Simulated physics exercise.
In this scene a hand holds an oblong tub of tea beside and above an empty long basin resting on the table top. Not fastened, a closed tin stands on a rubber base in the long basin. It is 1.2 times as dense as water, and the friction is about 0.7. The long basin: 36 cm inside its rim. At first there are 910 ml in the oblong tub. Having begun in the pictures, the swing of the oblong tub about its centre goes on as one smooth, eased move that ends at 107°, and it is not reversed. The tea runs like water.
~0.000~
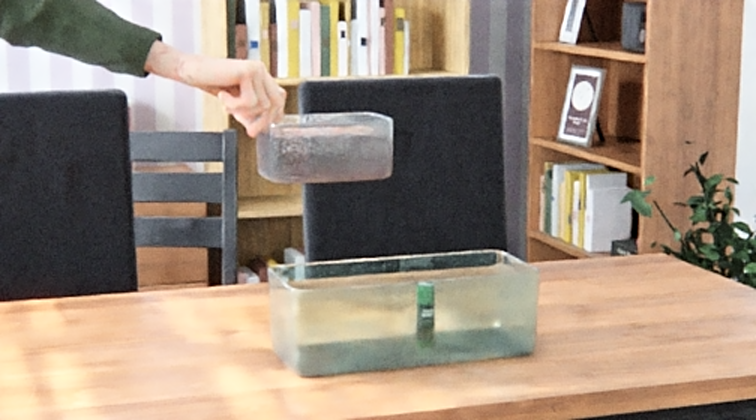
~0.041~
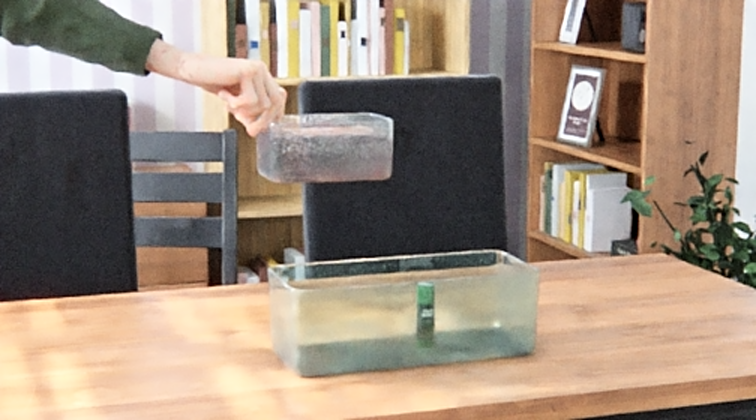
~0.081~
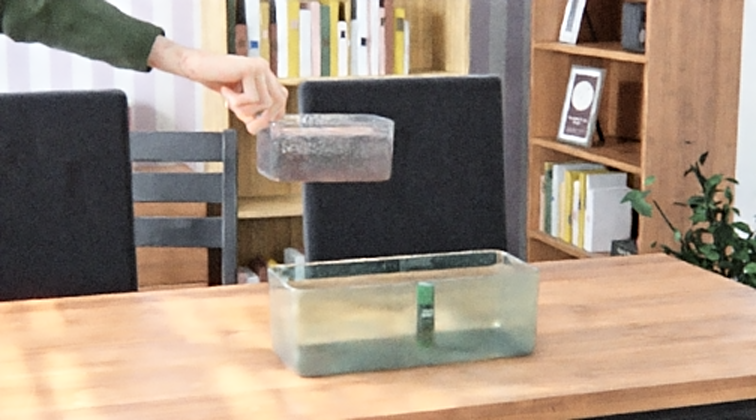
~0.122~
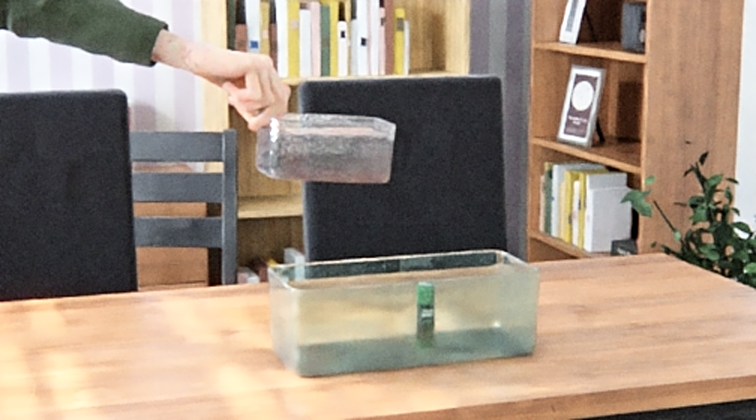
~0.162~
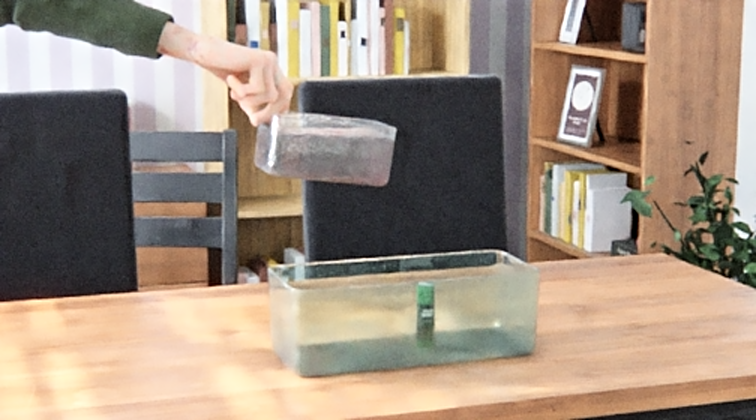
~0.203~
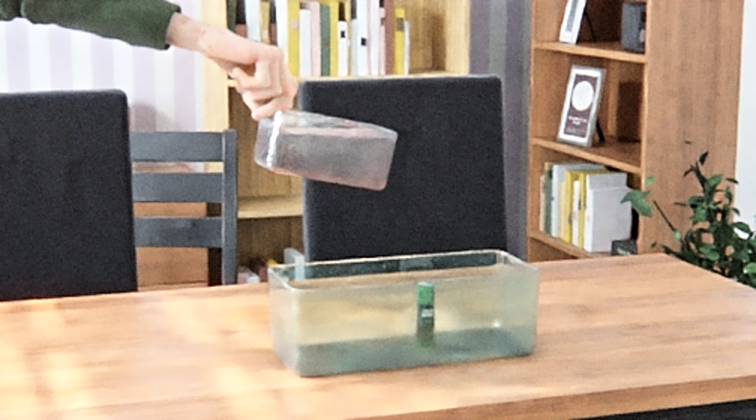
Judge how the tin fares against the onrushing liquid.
It does not overbalance.
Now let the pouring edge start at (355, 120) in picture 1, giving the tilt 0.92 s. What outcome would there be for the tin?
Then it tips over.
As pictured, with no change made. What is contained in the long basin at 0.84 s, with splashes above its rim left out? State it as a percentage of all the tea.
The fraction sits near 82 in a hundred.
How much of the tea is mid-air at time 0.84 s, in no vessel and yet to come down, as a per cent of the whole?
Near 7 per cent, I'd say.
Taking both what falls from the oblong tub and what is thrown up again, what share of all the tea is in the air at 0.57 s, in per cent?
Roughly 48 percent.
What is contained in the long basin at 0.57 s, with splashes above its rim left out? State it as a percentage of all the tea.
I'd put it near 10 percent.
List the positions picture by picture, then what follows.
Tilt 0°; pouring edge (383, 118); surface from (264, 136) to (380, 131); the long basin's rim runs from (280, 280) to (520, 262); the tin's top is at (425, 286), in the first frame.
Tilt 1°; pouring edge (384, 119); surface from (264, 135) to (381, 131), in the second frame.
Tilt 2°; pouring edge (384, 121); surface from (264, 135) to (381, 131), in the third frame.
Tilt 5°; pouring edge (385, 123); surface from (265, 133) to (381, 132), in the fourth frame.
Tilt 8°; pouring edge (386, 127); surface from (266, 133) to (382, 134), in the fifth frame.
Tilt 12°; pouring edge (387, 132); surface from (266, 133) to (384, 135), in the sixth frame.
Then, 0.57 s in, the tilt is 73° and 43 per cent is still to pour; the tin stands where it began.
Then, 0.84 s in, the tilt is 105° and 8 per cent is still to pour; the tin stands where it began.
Then, 1.12 s in, the tilt is 107° and 0 per cent is still to pour; the tin stands where it began.
Then, 1.42 s in, the tilt is 107° and 0 per cent is still to pour; the tin stands where it began.
Finally, the tin stands where it began.
